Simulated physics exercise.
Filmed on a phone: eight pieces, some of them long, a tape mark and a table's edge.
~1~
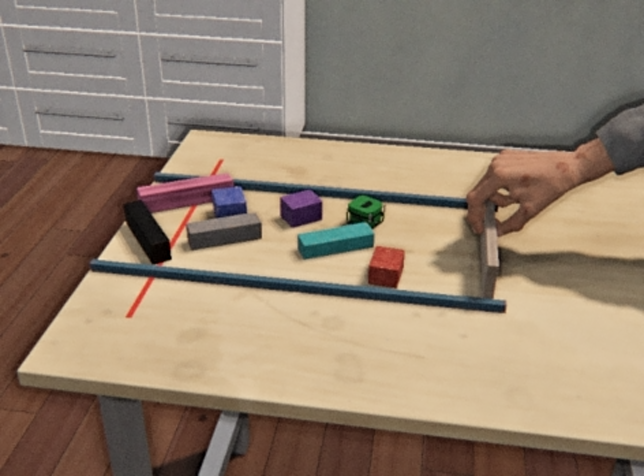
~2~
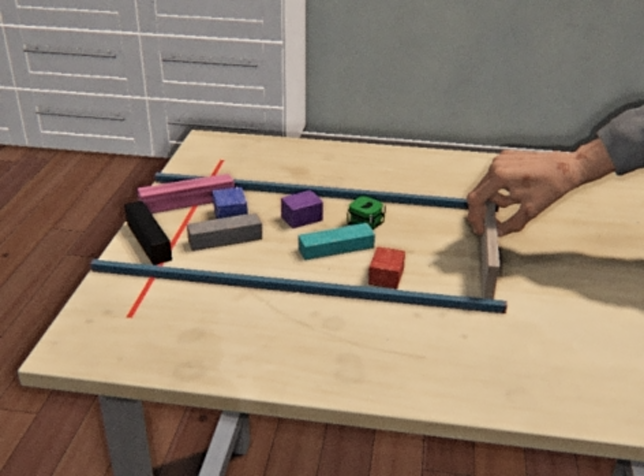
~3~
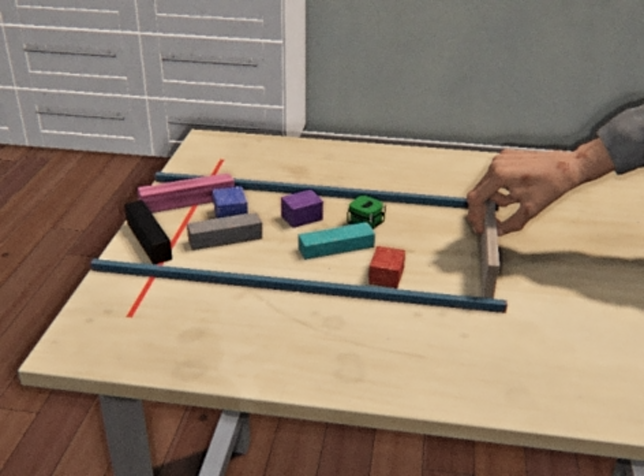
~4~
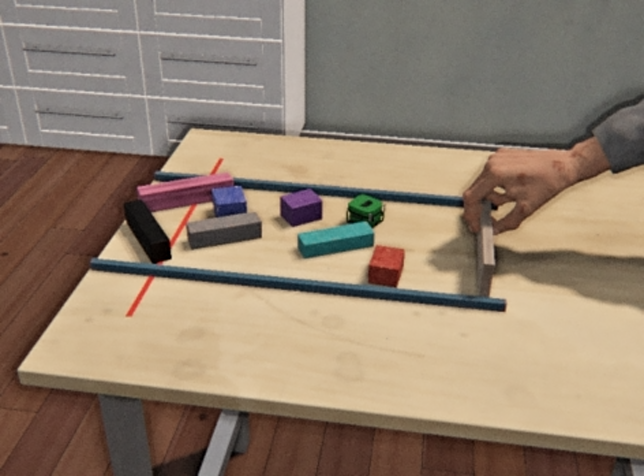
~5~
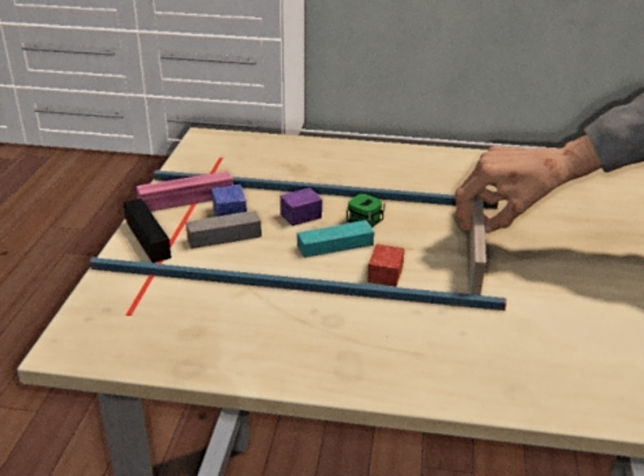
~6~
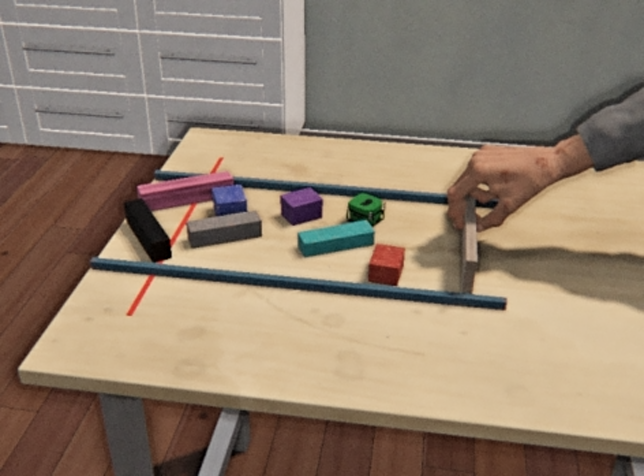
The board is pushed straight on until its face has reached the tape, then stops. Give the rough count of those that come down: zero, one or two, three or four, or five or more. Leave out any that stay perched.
Outcome: The number that fall off is one or two.
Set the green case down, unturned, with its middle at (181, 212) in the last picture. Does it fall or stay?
Then it drops off.
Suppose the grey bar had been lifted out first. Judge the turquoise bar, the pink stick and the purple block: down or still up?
The turquoise bar survives, the pink stick does not fall, the purple block stays on.
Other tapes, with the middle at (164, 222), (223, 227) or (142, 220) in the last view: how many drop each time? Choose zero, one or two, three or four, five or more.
The falls would be at least five; zero; at least five.
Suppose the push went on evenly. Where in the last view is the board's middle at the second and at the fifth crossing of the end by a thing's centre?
Near (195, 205) and (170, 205).
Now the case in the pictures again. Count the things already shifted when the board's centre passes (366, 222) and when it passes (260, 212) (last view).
At the one place 3, at the other 6.
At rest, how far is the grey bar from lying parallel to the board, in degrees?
Some 40 degrees.
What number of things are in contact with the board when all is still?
That makes 4.
Early on, none off yet; black stick at rest near (147, 230); pink stick at rest near (186, 192); blue block at rest near (230, 204).
A while later, none off yet; black stick at rest near (147, 230); pink stick at rest near (186, 192); blue block moving near (222, 203).
Further along, none off yet; black stick travelled a little near (128, 231); pink stick travelled a little near (179, 188); blue block travelled well along near (153, 208).
Finally, the number that fall off is one or two; lost, blue block and black stick.
